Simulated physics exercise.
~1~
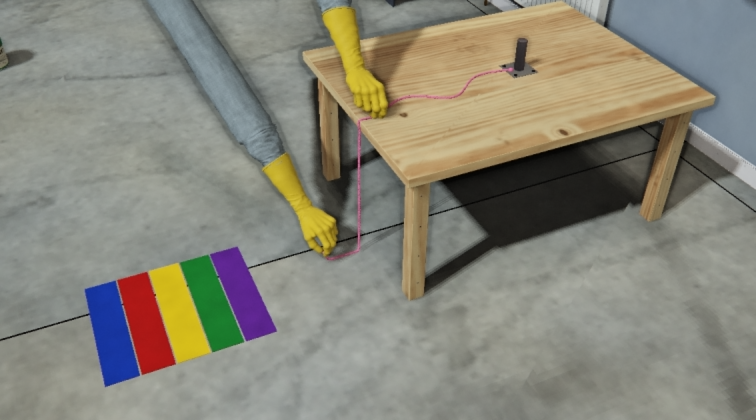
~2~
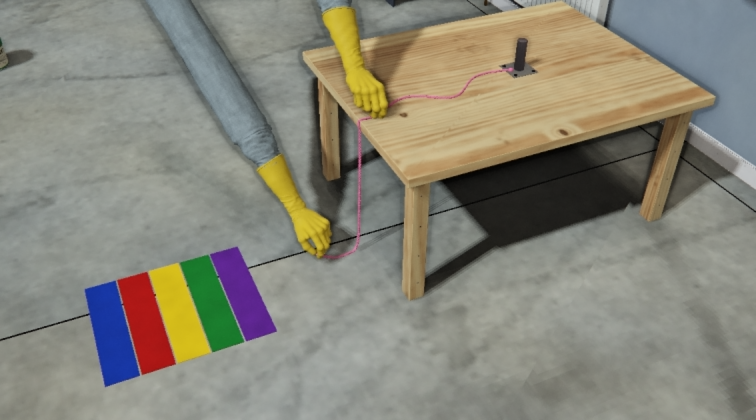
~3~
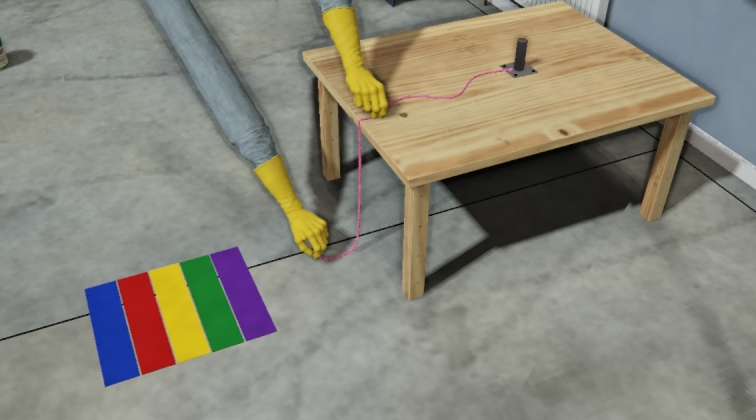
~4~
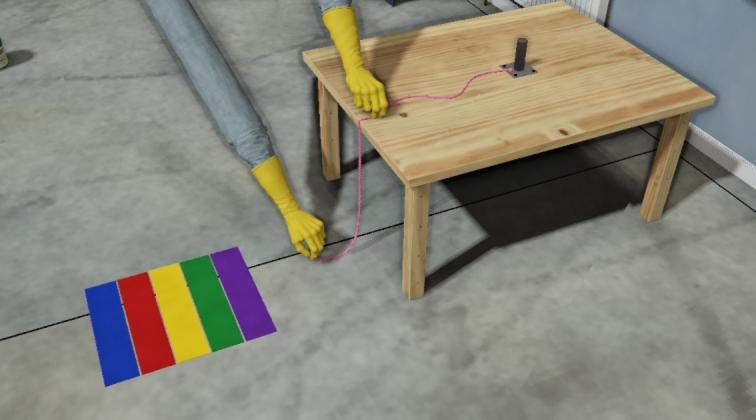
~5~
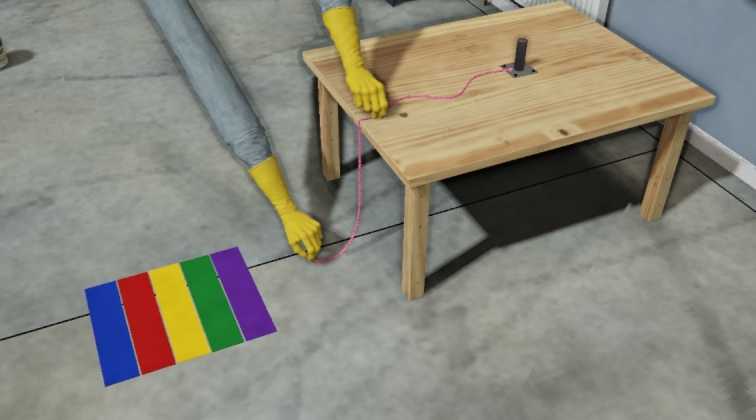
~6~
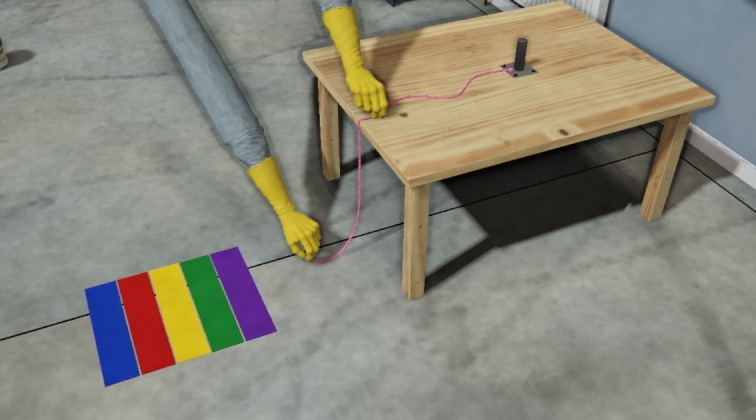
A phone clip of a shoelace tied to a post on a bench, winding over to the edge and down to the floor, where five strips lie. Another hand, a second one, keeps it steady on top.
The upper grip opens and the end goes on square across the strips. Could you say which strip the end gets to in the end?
It gets to the green strip.
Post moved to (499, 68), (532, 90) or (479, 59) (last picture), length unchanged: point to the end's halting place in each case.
Try by try, around (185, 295), (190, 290) and (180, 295).
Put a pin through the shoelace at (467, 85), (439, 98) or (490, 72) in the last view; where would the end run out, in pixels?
Going try by try, I'd put it close to (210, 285), then (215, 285), and finally (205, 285).
A little later, end near (250, 274); over purple.
Next, end near (221, 282); over green.
When it is tight, end near (204, 287); over green. It halts on the green strip.
